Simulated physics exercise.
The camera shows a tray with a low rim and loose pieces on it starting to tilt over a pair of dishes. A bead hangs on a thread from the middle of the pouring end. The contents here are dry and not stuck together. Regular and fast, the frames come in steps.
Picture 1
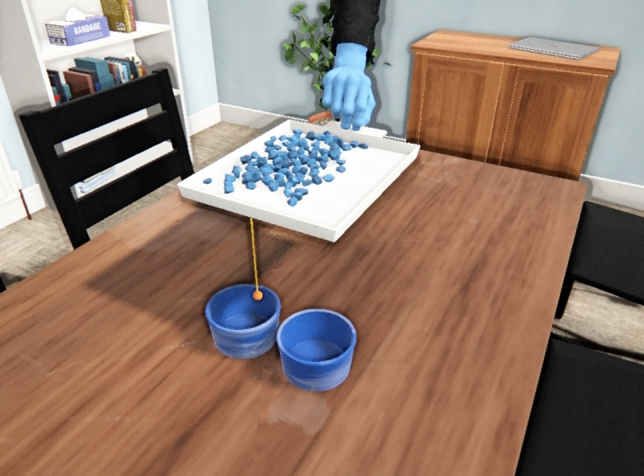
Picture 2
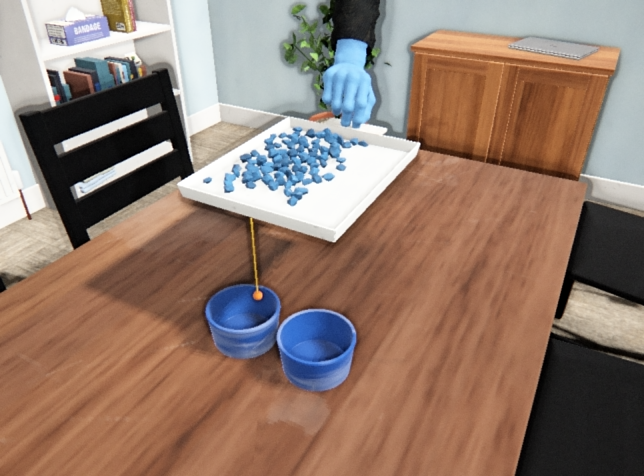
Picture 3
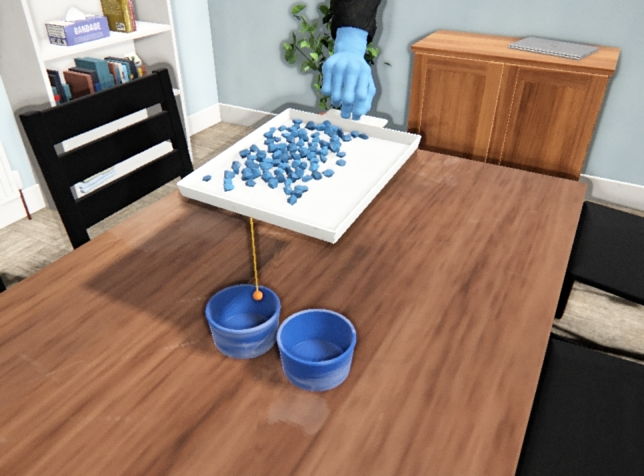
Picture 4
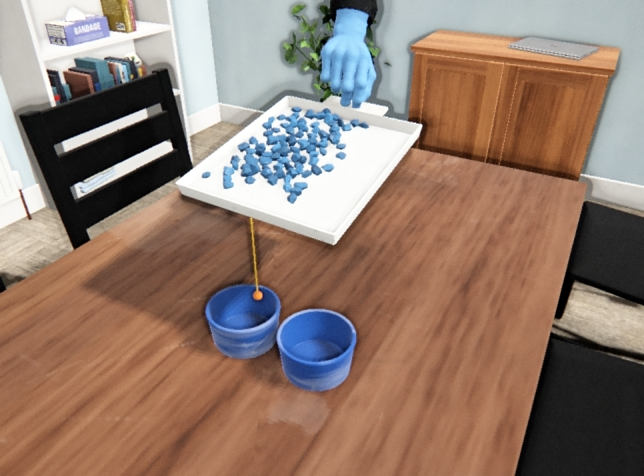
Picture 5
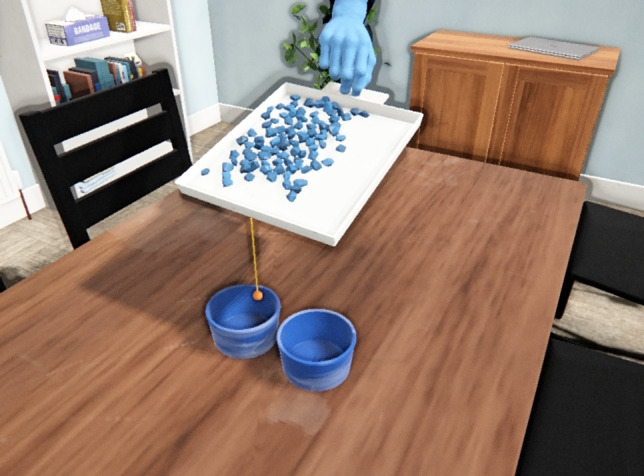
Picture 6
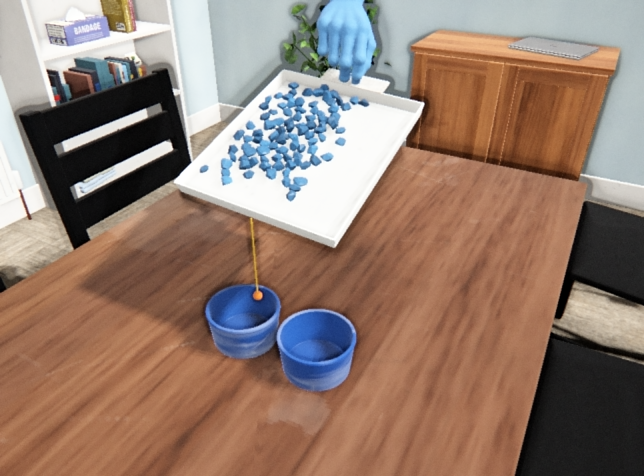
A blue-gloved hand with a dark sleeve is at the far edge of a white tray above a wooden table, seen from a fixed, raised view in a room with chairs, shelves and a cabinet. Blue stones lie scattered on the tray, and an orange bead hangs below its near end by two blue dishes. The hand rises, steadily tilting the tray toward its near right corner.
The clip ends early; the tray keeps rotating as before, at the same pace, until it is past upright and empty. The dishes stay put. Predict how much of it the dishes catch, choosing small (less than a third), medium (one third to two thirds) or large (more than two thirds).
The catch is medium, between one third and two thirds.
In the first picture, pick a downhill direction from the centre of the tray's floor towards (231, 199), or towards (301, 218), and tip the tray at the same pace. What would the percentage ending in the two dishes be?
In turn, 10 percent and then 60 percent.
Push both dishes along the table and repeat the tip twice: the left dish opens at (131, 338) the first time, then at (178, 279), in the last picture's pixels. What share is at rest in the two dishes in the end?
It would be roughly 0 per cent, followed by roughly 0 per cent.
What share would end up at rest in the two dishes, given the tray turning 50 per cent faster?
Estimate: Around 30%.
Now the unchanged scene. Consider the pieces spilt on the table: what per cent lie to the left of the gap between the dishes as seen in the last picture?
Roughly 80 percent.
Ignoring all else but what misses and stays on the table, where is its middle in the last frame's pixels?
The middle is around (236, 392).
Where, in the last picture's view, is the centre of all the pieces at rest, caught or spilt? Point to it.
Roughly at pixel (289, 374).
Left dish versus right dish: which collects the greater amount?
That one is the one on the right.
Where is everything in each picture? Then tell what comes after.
Corners of the pouring end at (181, 184) and (334, 228), level; middle of the load at (288, 163), aquarium stones; left dish at (223, 340); right dish at (298, 372); bead on its thread at (258, 295), in the first picture.
Corners of the pouring end at (181, 184) and (334, 228), level; middle of the load at (288, 162), in the second picture.
Corners of the pouring end at (181, 183) and (334, 230), tipped barely, lowest at the right corner; middle of the load at (287, 157), in the third picture.
Corners of the pouring end at (180, 182) and (334, 232), tipped a little, lowest at the right corner; middle of the load at (287, 150), in the fourth picture.
Corners of the pouring end at (179, 181) and (333, 235), tipped a little, lowest at the right corner; middle of the load at (286, 143), in the fifth picture.
Corners of the pouring end at (178, 181) and (333, 237), tipped clearly, lowest at the right corner; middle of the load at (285, 136); left dish at (223, 340); right dish at (298, 372), in the sixth picture.
Soon after the last picture, tray tipped steeply; most on the tray; a small part in the air.
A little later, tray tipped past a quarter turn; about a quarter on the tray; about a quarter in the right dish; a stray few in the left dish; about a third outside both; about a quarter in the air.
Later still, tray tipped past a quarter turn; about a third in the right dish; a small part in the left dish; about half outside both.
At rest, tray tipped past a quarter turn; about a third in the right dish; a small part in the left dish; about half outside both.
